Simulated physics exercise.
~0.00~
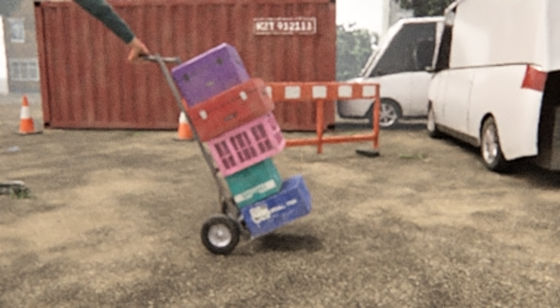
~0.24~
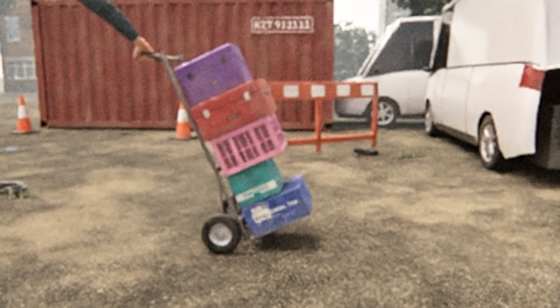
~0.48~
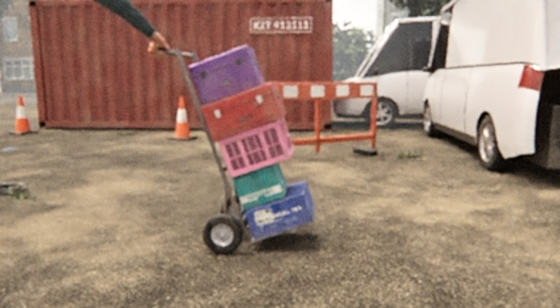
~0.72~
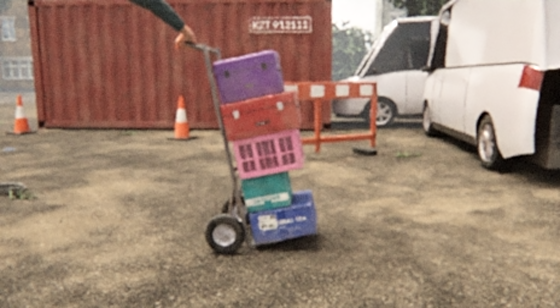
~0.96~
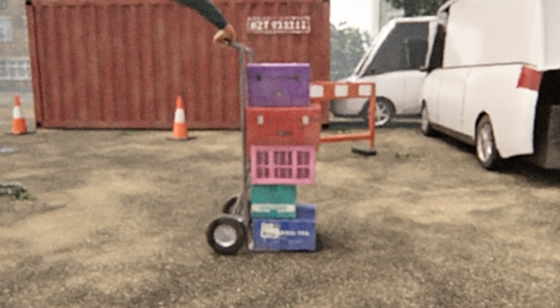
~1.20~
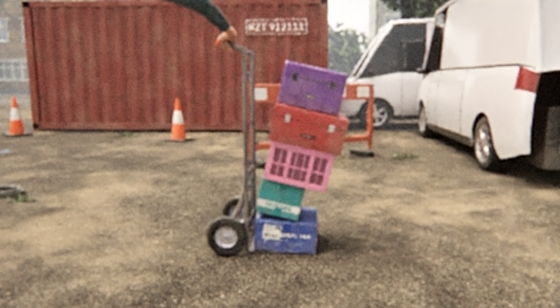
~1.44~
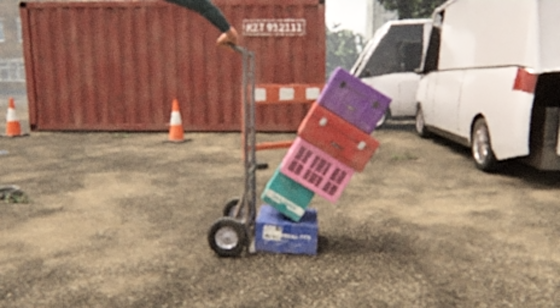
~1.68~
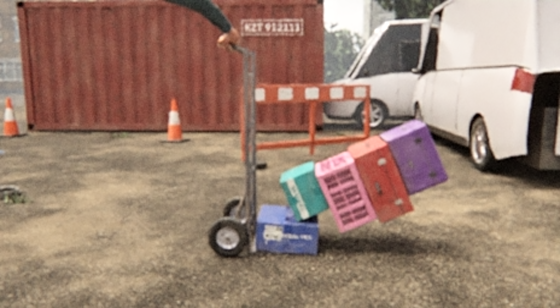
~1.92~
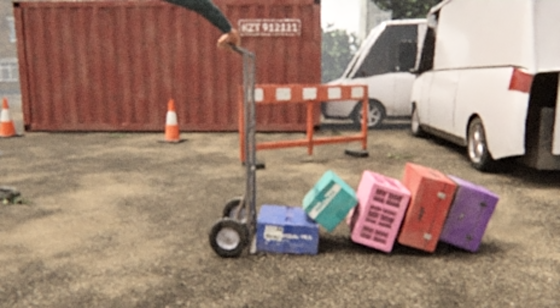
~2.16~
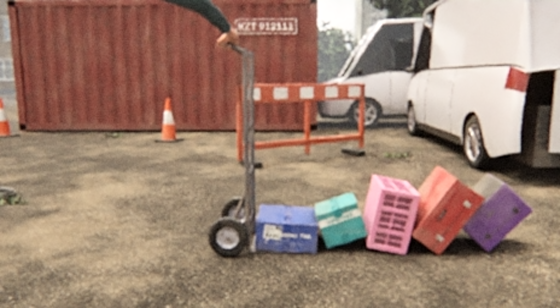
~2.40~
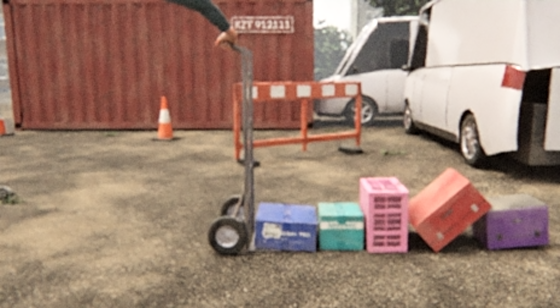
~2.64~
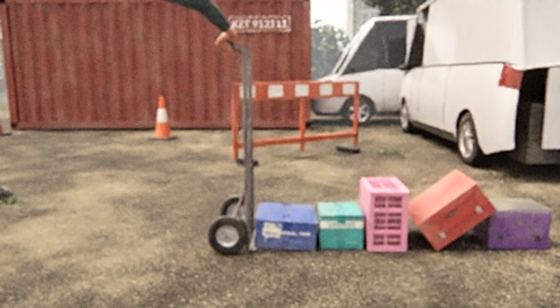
At first, a hand holds a hand truck leaning back to the left, stacked with a purple toolbox, a red toolbox, a pink crate, a turquoise box and a blue parcel, on rough ground before a rust-red container. The hand swings the truck upright, where it stops. The upper four items keep going, tipping together to the right off the blue parcel. They topple in an arc and land in a row, separating as they settle. Finally, the blue parcel remains at the truck's foot, while the red toolbox rests tilted between the upright pink crate and purple toolbox.
